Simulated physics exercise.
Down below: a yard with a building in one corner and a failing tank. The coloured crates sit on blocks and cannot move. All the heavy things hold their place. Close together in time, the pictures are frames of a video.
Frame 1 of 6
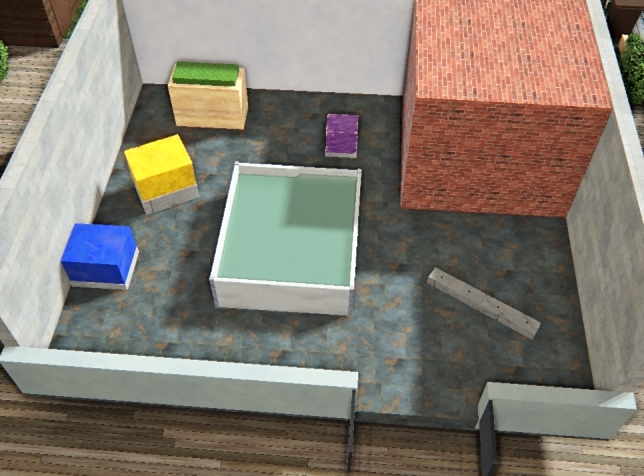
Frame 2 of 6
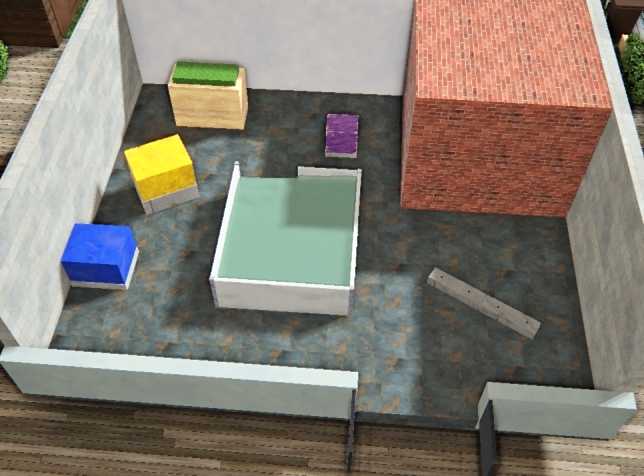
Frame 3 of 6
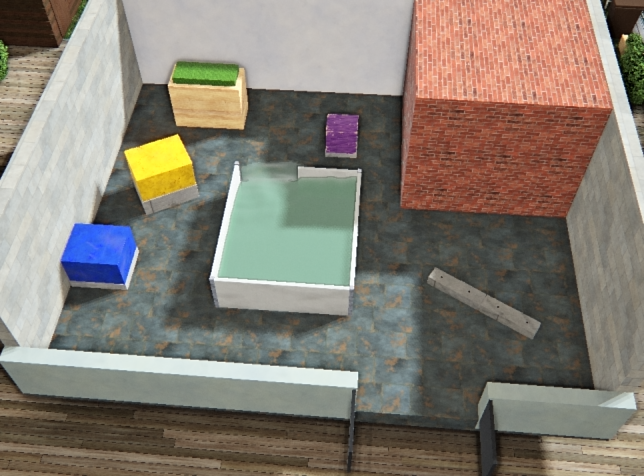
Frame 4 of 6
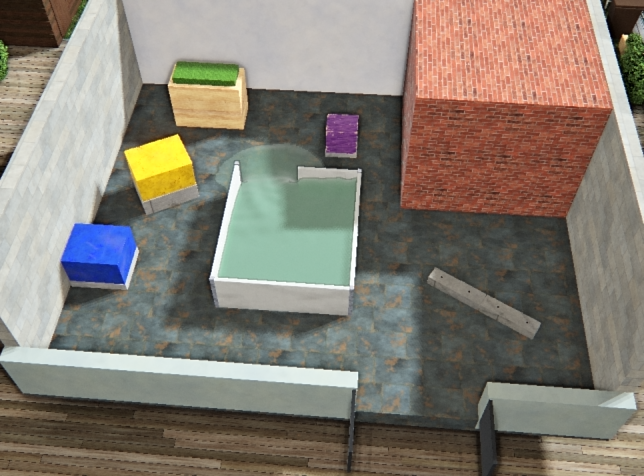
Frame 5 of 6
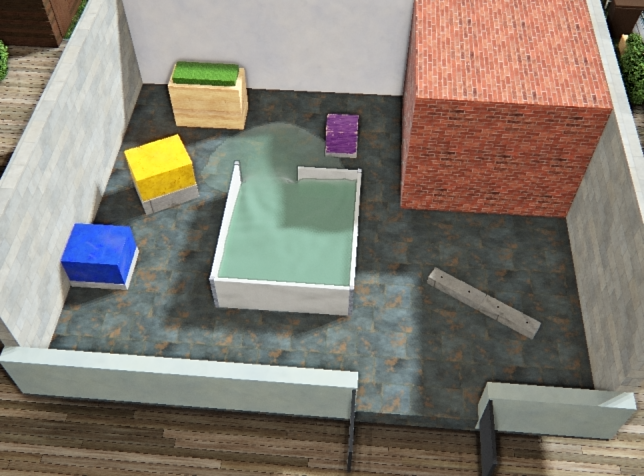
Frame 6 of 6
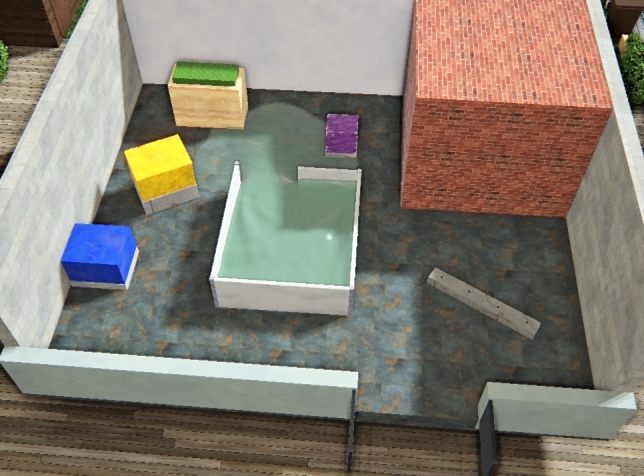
A large red brick block fills the back right corner of a walled yard with a dark mottled floor, seen from high above by a still camera. A white-walled tank of pale green water sits in the middle, with yellow, blue, purple and green-topped wooden boxes around it and a grey beam at right. Part of the tank's far wall disappears, and water pours through the gap, spreading backward across the floor.
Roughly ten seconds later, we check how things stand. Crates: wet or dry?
Blue crate, wet; purple crate, wet; yellow crate, dry.
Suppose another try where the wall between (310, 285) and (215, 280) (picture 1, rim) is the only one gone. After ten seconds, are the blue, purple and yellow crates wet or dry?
Well, blue is doused and purple stays clear, but yellow stays clear.
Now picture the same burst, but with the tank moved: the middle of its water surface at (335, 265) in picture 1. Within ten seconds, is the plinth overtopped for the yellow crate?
Yellow: Not reached.
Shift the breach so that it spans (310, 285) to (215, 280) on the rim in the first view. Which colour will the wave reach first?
It's the blue one.
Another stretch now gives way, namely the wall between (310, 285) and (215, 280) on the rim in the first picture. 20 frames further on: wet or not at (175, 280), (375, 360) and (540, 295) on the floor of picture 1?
In sequence: Inundated, inundated, untouched.
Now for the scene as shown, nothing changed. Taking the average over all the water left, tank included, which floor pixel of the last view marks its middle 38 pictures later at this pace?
My guess is about (262, 186).
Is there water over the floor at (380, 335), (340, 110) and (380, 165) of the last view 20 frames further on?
Going through them in order, I'd call them clear, drenched and drenched.
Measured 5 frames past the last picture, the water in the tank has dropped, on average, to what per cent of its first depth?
Close to 76 %.
A moment on, water covers 20 % of the floor; the blue crate not reached, the purple crate water round its plinth, the yellow crate water round its plinth.
Next, water covers 30 % of the floor; the blue crate not reached, the purple crate water round its plinth, the yellow crate water round its plinth.
Then, water covers 40 % of the floor; the blue crate water round its plinth, the purple crate water round its plinth, the yellow crate water round its plinth.
Later, water covers 60 % of the floor; the blue crate water round its plinth, the purple crate water round its plinth, the yellow crate water round its plinth.
In the end, water covers 80 % of the floor; the blue crate was topped, the purple crate was topped, the yellow crate stayed above the water.
